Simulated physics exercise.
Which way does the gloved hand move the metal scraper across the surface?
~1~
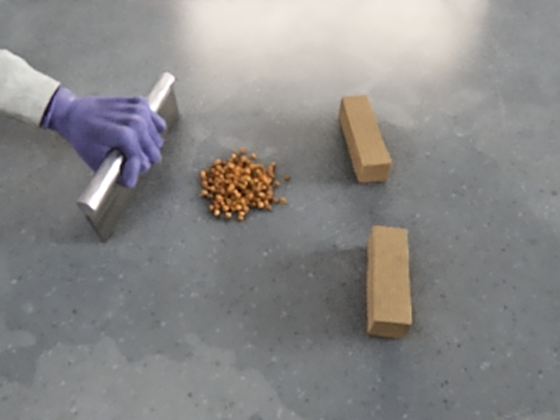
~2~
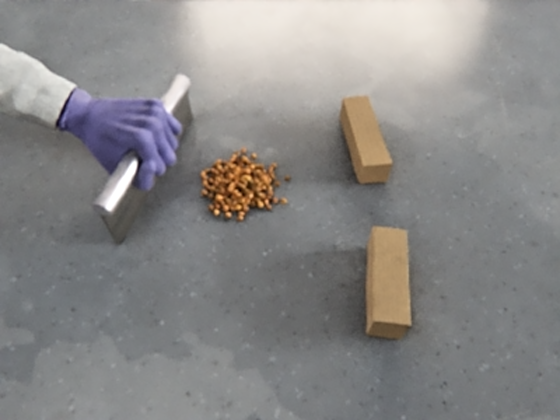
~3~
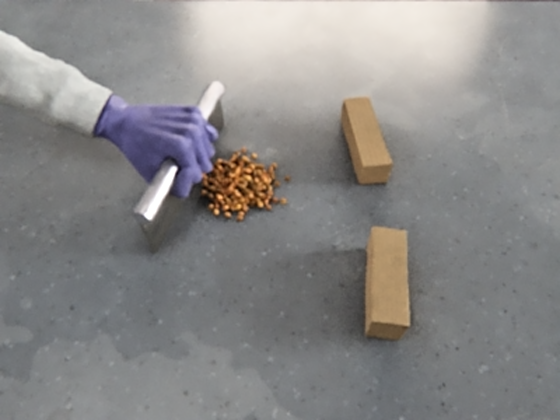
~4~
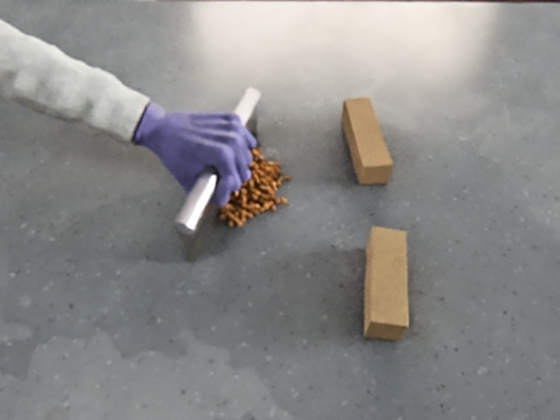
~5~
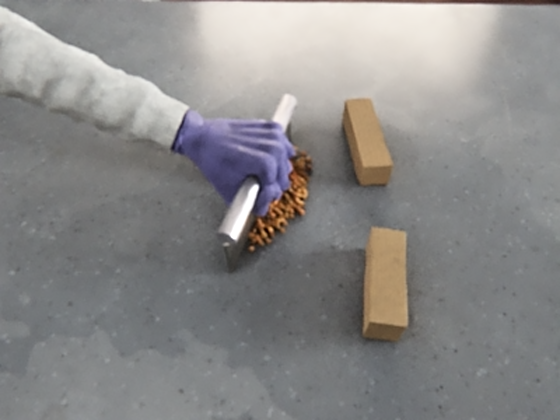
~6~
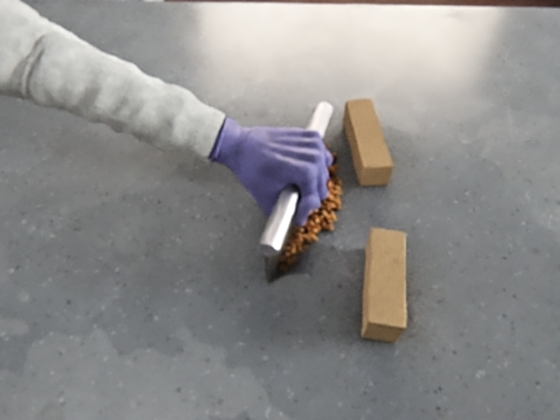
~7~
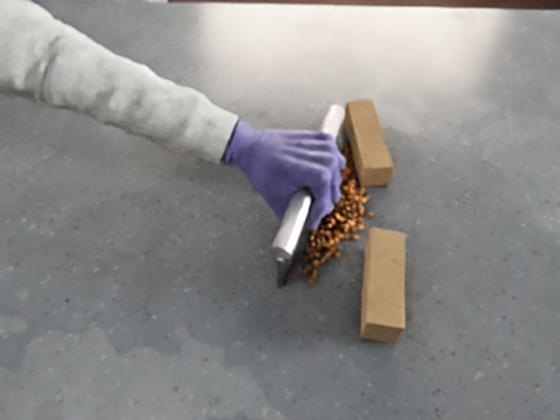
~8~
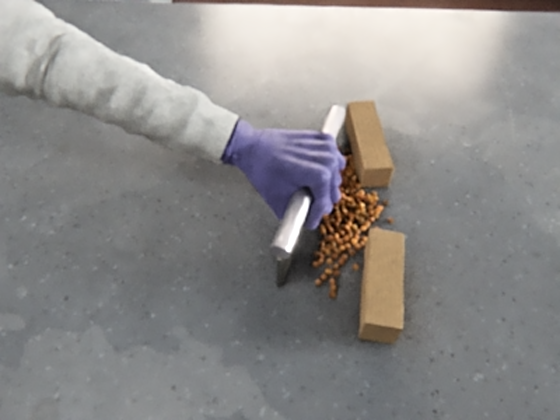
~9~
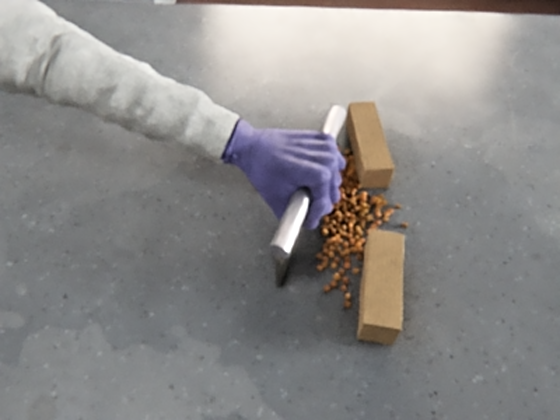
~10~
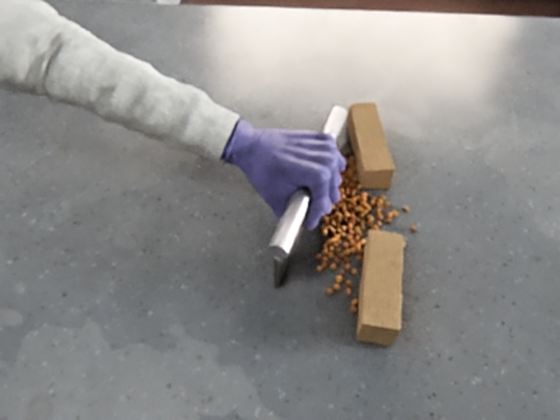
The hand moves the scraper to the right, toward the two tan blocks.
